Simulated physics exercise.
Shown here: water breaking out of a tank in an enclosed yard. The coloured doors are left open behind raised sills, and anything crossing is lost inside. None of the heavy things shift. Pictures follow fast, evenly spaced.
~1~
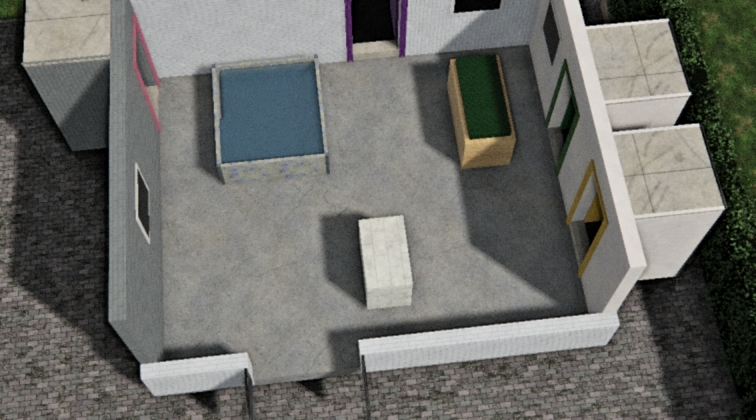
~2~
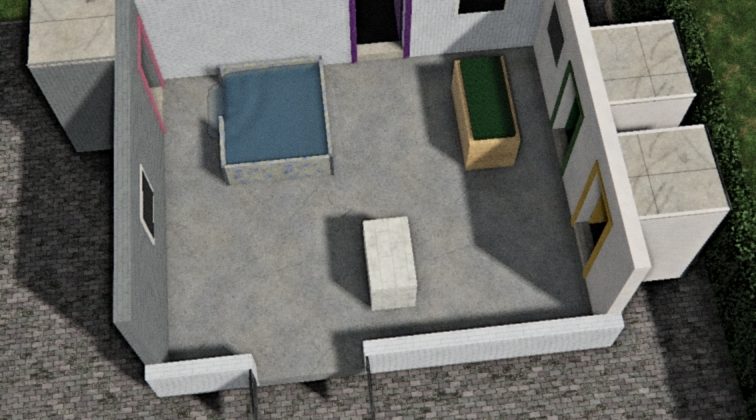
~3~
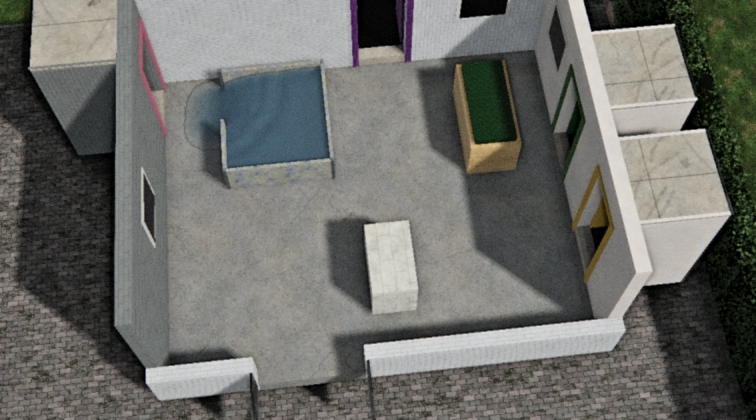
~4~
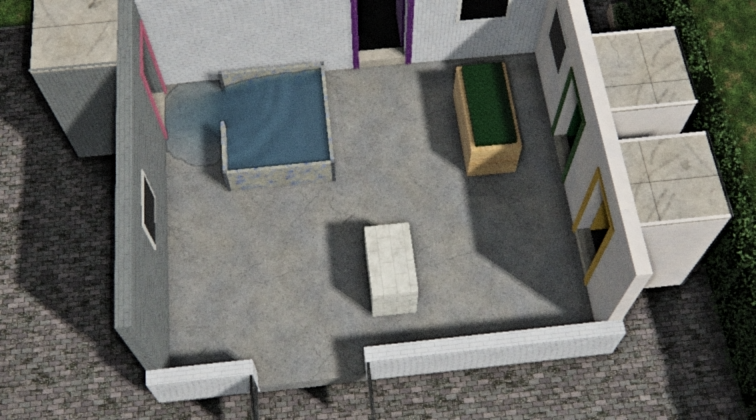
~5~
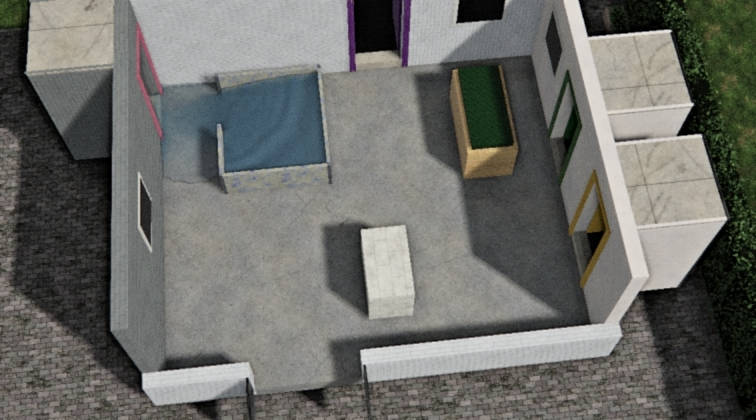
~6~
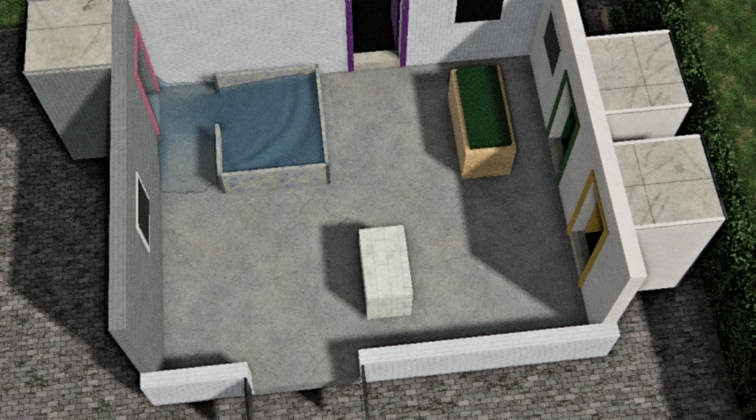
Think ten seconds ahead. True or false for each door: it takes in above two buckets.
The green door, false; the pink door, true; the purple door, false; the yellow door, false.
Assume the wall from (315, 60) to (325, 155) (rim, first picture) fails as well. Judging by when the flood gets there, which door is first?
I'd pick the door marked purple.
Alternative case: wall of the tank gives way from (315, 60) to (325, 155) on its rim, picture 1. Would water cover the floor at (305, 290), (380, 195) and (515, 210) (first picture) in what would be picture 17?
So: Spared, then wetted, then wetted.
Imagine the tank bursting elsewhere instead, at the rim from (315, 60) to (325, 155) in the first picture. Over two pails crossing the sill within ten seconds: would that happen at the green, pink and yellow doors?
Green door: Exceeds the limit; pink door: Falls short; yellow door: Falls short.
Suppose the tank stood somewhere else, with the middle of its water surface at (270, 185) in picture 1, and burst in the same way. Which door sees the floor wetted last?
The door marked yellow, that's the one.
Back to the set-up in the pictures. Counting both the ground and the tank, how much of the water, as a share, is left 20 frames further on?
Estimate: Near 74 %.
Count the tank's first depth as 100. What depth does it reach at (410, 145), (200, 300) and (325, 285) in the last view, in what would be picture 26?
In turn 0, 4 and 0 in a hundred.
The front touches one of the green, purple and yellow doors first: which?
The purple-painted one, before the others.
A moment on, water covers 10 % of the floor; the green door not reached, the pink door far over two buckets in, the purple door not reached, the yellow door not reached.
Next, water covers 15 % of the floor; the green door not reached, the pink door far over two buckets in, the purple door not reached, the yellow door not reached.
Then, water covers 30 % of the floor; the green door not reached, the pink door far over two buckets in, the purple door wet at the sill, nothing in, the yellow door not reached.
Later, water covers 45 % of the floor; the green door not reached, the pink door far over two buckets in, the purple door wet at the sill, nothing in, the yellow door not reached.
In the end, water covers 60 % of the floor; the green door wet at the sill, nothing in, the pink door far over two buckets in, the purple door wet at the sill, nothing in, the yellow door not reached.
